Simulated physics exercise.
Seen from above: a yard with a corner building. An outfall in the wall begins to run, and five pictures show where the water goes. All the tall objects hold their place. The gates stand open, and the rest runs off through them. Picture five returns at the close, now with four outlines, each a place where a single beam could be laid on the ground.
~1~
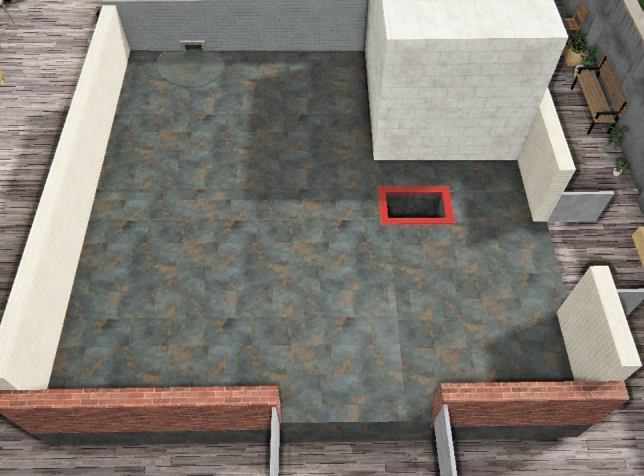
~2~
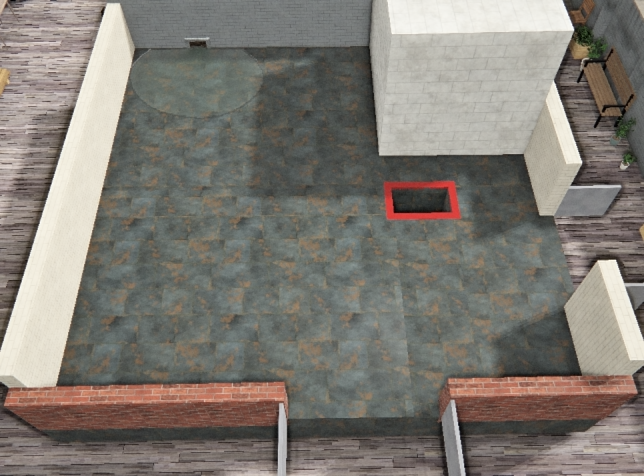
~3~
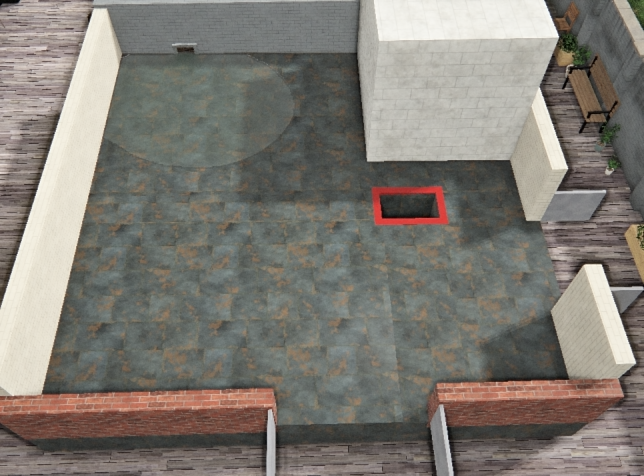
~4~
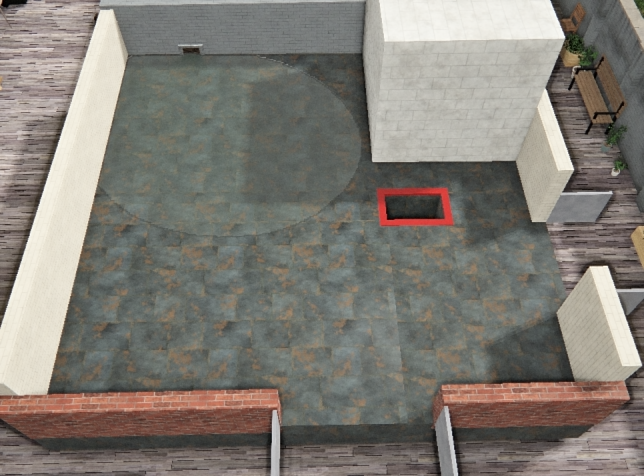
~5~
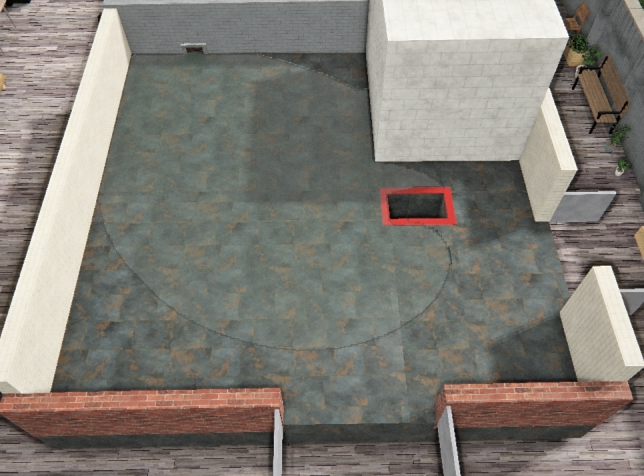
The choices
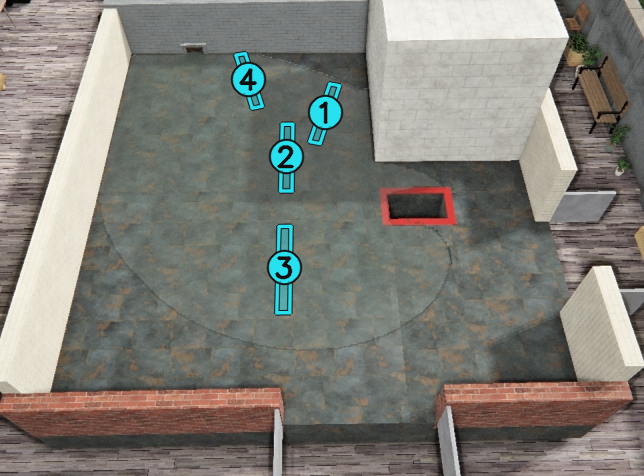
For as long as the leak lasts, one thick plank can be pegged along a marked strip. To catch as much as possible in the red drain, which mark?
3 is best.
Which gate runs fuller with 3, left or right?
The left one.
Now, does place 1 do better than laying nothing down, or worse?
Place 1 is worse.
On the marked copy, 1 from (314, 142) to (334, 84); 2 from (286, 190) to (287, 124); 3 from (283, 312) to (285, 226); 4 from (240, 54) to (257, 107).
If 1 is chosen, about 14 % of the stream runs into the red drain, about 86 % out by the gates.
If 2 is chosen, about 12 % of the stream runs into the red drain, about 88 % out by the gates.
If 3 is chosen, about 22 % of the stream runs into the red drain, about 78 % out by the gates.
If 4 is chosen, about 12 % of the stream runs into the red drain, about 87 % out by the gates.
